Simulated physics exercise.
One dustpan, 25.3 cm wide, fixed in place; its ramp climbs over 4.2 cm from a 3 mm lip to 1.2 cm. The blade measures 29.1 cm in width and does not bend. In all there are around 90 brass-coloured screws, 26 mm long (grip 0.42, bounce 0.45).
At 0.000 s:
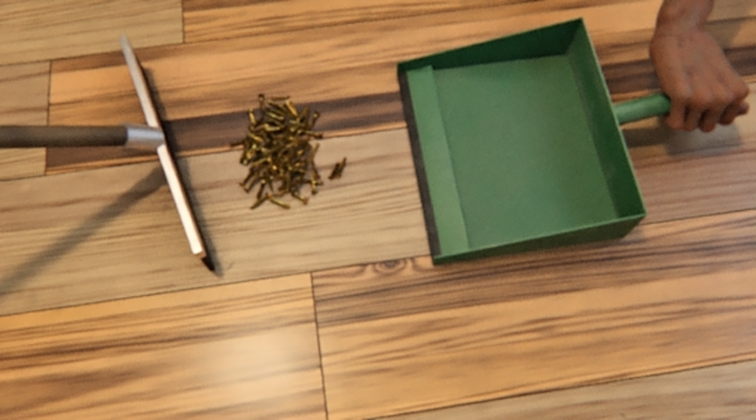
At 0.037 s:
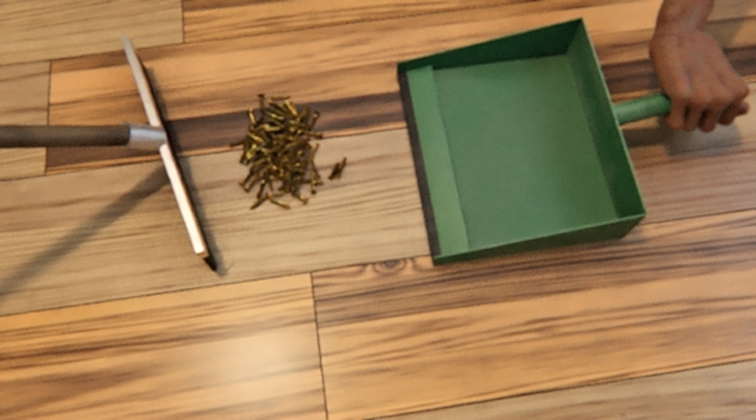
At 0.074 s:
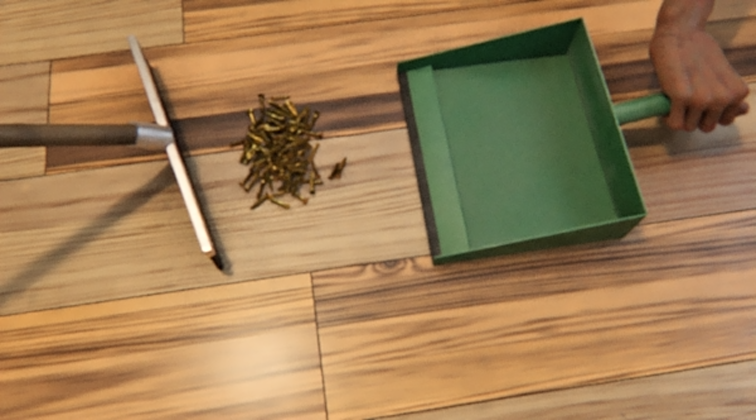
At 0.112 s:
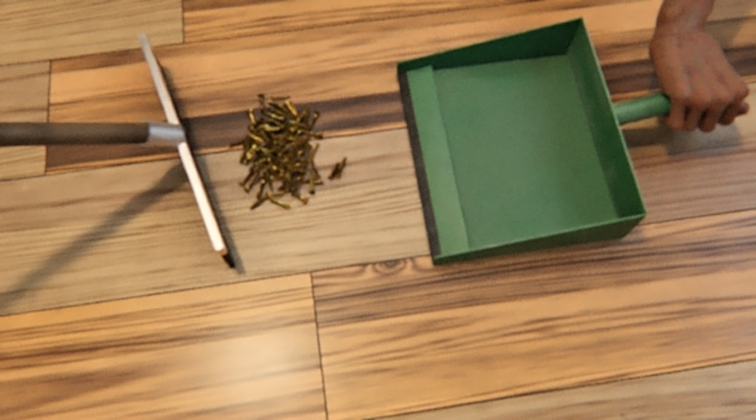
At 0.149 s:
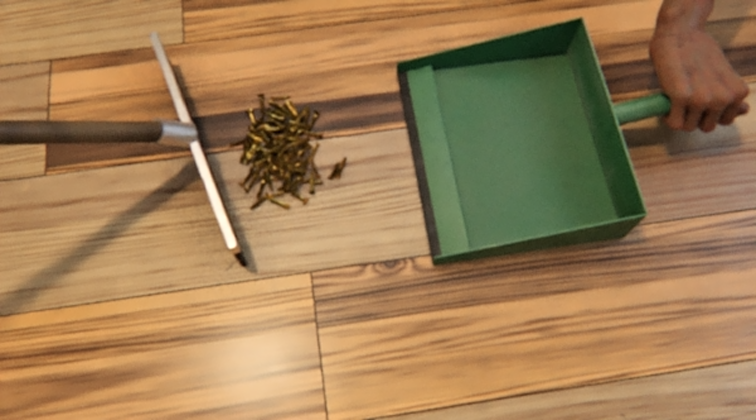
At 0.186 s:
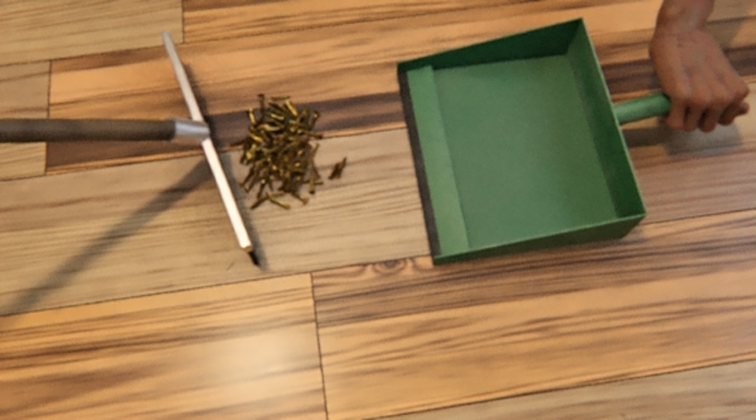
A hand holds a green dustpan still while a blade slides right toward brass-coloured screws.
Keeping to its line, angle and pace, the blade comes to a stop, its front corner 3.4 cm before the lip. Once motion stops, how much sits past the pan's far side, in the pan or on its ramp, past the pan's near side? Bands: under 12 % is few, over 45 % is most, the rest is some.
Past the pan's far side: Few; in the pan or on its ramp: Few; past the pan's near side: Few.
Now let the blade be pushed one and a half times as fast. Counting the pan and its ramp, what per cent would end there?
It would be around 0 percent.
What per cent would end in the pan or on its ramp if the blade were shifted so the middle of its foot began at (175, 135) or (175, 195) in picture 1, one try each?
Roughly 0 % and 0 %.
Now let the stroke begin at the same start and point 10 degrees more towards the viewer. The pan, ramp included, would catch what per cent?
I'd expect close to 0 percent.
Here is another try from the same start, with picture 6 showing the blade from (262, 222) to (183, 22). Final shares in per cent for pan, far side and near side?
Split: Pan = 0, far = 25, near = 0.
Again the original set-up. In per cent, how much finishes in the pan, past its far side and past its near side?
The far side gets 5, the pan 0 and the near side 0.
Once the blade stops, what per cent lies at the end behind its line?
Estimate: Near 0 %.
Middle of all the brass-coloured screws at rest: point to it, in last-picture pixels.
Around (375, 131).
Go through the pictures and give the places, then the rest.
The first frame shows blade from (200, 253) to (127, 45), moved 0.0 cm, 0 of the pieces shifted so far; middle of the pieces at (276, 150); pan at (521, 149).
The second frame shows blade from (202, 252) to (129, 45), moved 0.2 cm, 0 of the pieces shifted so far; middle of the pieces at (276, 150).
The third frame shows blade from (209, 251) to (135, 44), moved 1.0 cm, 0 of the pieces shifted so far; middle of the pieces at (276, 150).
The fourth frame shows blade from (221, 250) to (146, 43), moved 2.2 cm, 0 of the pieces shifted so far; middle of the pieces at (276, 150).
The fifth frame shows blade from (234, 248) to (157, 42), moved 3.6 cm, 0 of the pieces shifted so far; middle of the pieces at (276, 150).
The sixth frame shows blade from (247, 247) to (168, 40), moved 4.9 cm, 0 of the pieces shifted so far; middle of the pieces at (276, 150); pan at (521, 149). Its pace works out near 0.36 m/s.
After 0.41 s, middle of the blade 15 cm from the lip; 0 % over the lip, far side 0 %, near side 0 %.
After 0.55 s, middle of the blade 10 cm from the lip; 0 % over the lip, far side 0 %, near side 0 %.
After 0.83 s, middle of the blade 7 cm from the lip; 0 % over the lip, far side 5 %, near side 0 %.
At rest (1.3 s), far side 5 %, pan 0 %, near side 0 %, in front of the lip or behind the blade 95 %.
